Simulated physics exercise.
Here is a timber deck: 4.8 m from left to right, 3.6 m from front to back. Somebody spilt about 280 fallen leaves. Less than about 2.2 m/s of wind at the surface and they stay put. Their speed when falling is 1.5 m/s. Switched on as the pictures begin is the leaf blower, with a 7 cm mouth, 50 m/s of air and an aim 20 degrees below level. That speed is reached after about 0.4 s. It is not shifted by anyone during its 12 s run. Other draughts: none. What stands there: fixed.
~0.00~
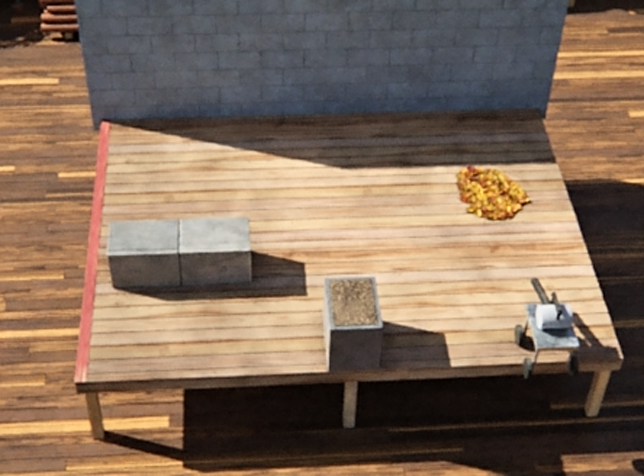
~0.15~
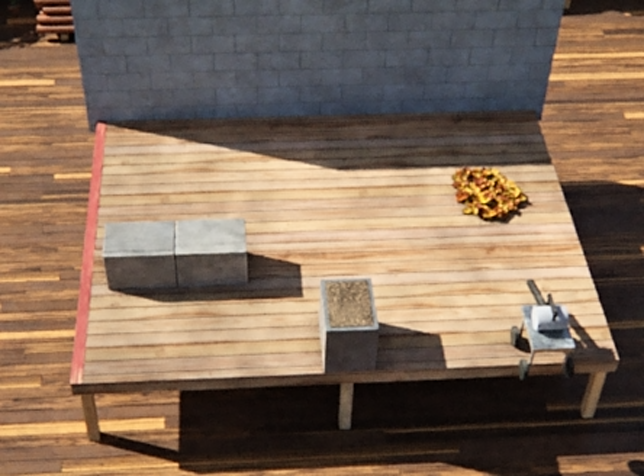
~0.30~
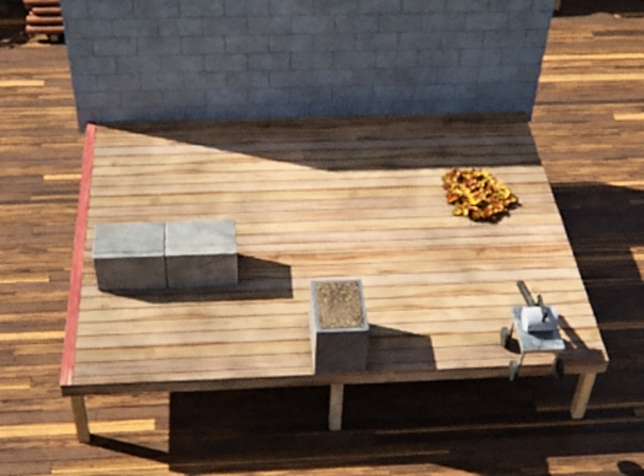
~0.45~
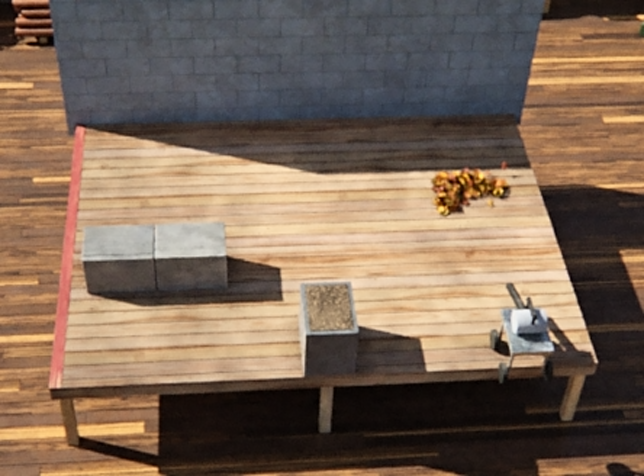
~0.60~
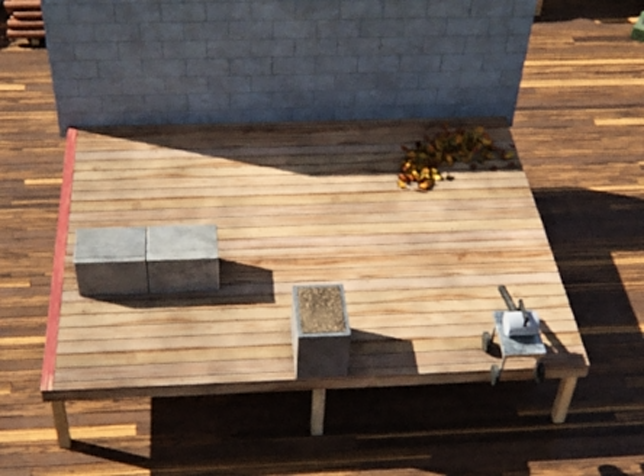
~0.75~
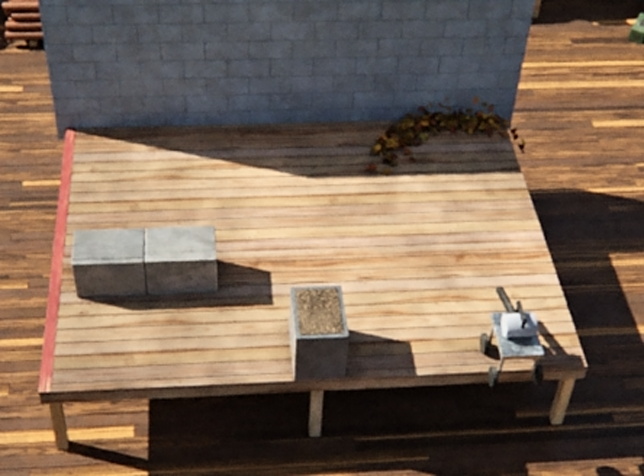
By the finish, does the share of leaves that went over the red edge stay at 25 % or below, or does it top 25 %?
It stays at 25 % or below.
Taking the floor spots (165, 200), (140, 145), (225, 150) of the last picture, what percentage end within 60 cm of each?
Estimates in listed order: 0 %; 15 %; 40 %.
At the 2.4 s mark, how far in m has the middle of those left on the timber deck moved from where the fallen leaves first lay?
Around 1.8 m away.
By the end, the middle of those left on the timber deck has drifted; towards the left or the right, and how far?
Looks like a left-hand shift of around 2.2 m.
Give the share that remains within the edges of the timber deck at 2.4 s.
Reading: About 80 %.
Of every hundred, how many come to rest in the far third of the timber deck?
Roughly 60 %.
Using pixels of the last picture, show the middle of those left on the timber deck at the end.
The middle is around pixel (227, 124).
After 2.4 s the count stands so, 0 % are over the red edge; the middle of those still in play is near (317, 121).
After 3.8 s the count stands so, 0 % are over the red edge; the middle of those still in play is near (284, 122).
After 6.6 s the count stands so, 1 % are over the red edge; the middle of those still in play is near (246, 123).
After 12.0 s, at the end, 2 % are over the red edge; the middle of those still in play is near (227, 124).
